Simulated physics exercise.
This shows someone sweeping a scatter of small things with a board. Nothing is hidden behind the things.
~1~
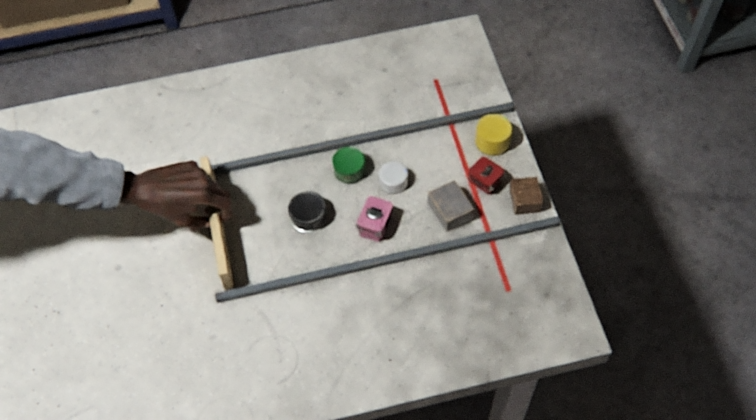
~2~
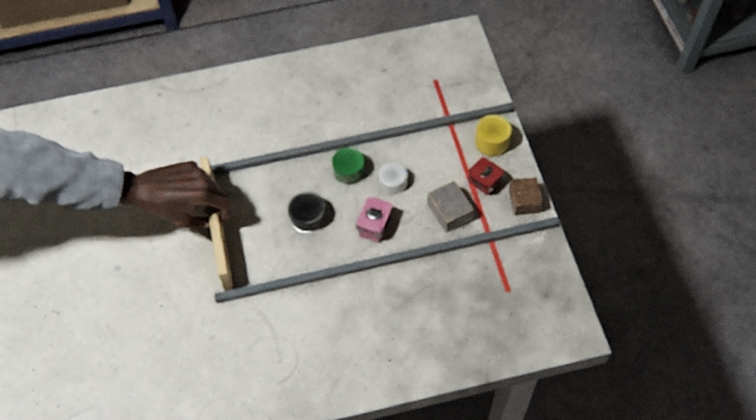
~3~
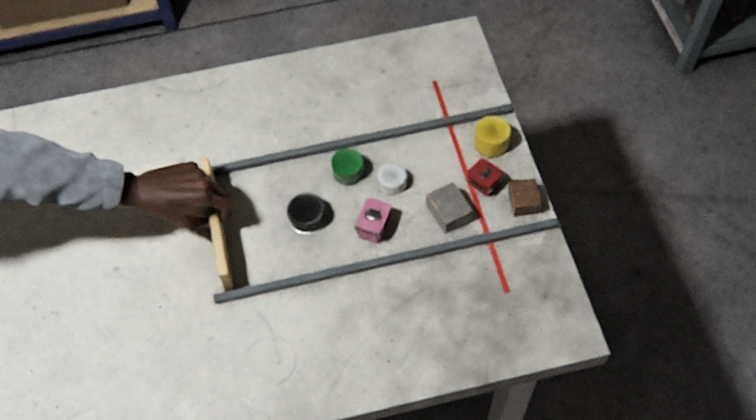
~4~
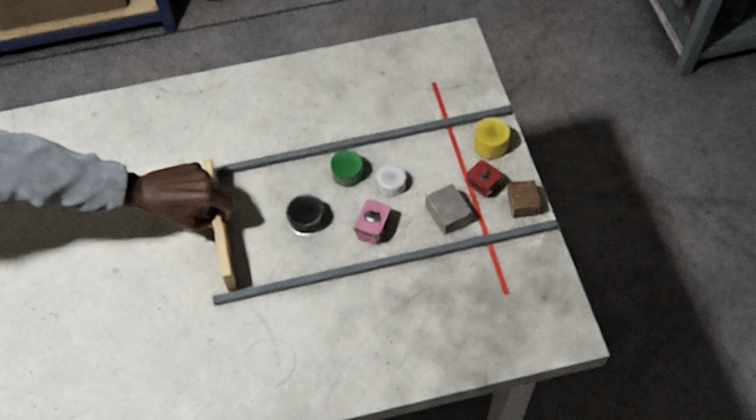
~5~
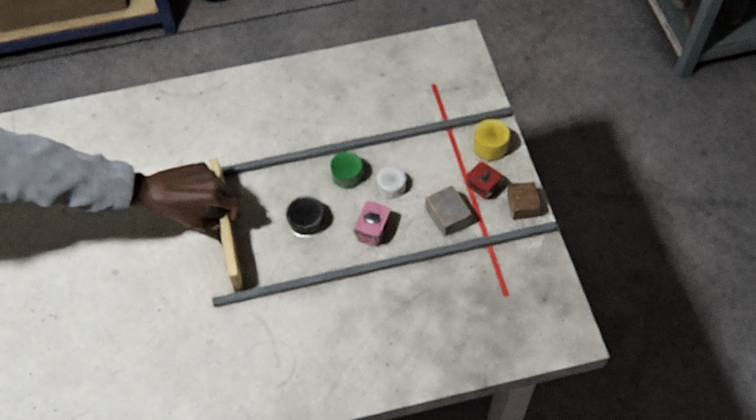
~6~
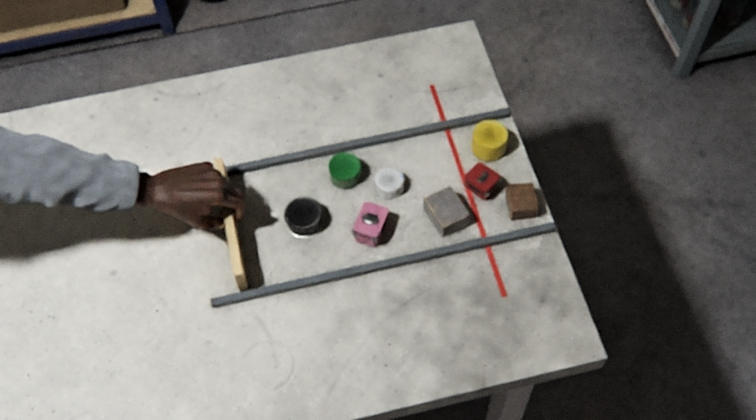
On a pale table, a hand slides a wooden board slightly right toward scattered small objects.
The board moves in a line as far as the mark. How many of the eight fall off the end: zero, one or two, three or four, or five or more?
As it turns out, the number that fall off is one or two.
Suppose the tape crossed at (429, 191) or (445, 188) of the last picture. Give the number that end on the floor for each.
In that order 0 and 0.
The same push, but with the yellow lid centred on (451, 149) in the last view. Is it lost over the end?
The yellow lid holds on.
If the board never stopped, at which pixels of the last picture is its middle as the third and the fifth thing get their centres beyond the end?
About (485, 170), then (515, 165).
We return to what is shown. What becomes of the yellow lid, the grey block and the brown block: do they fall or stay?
The yellow lid survives; the grey block holds on; the brown block drops off.
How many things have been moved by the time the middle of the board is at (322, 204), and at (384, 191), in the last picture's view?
By then 1, and 4.
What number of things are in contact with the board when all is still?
3 of them.
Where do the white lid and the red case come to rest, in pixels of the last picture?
The white lid at (482, 156), the red case at (516, 166).
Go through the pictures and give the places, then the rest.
Brown block (526, 196); yellow lid (493, 135); red case (486, 176); board (217, 222); tape (470, 178), in the first picture.
Yellow lid (493, 136); black pot (308, 213), in the second picture.
Red case (484, 178); board (216, 223), in the third picture.
Brown block (524, 199); green tub (347, 169), in the fourth picture.
Yellow lid (491, 140); grey block (448, 211), in the fifth picture.
Brown block (522, 201); yellow lid (489, 141); red case (482, 182); board (231, 224); tape (466, 183), in the sixth picture.
Early on, none off yet; brown block at rest near (522, 201); yellow lid at rest near (489, 141); red case at rest near (482, 182).
Finally, the number that fall off is one or two; lost, brown block.
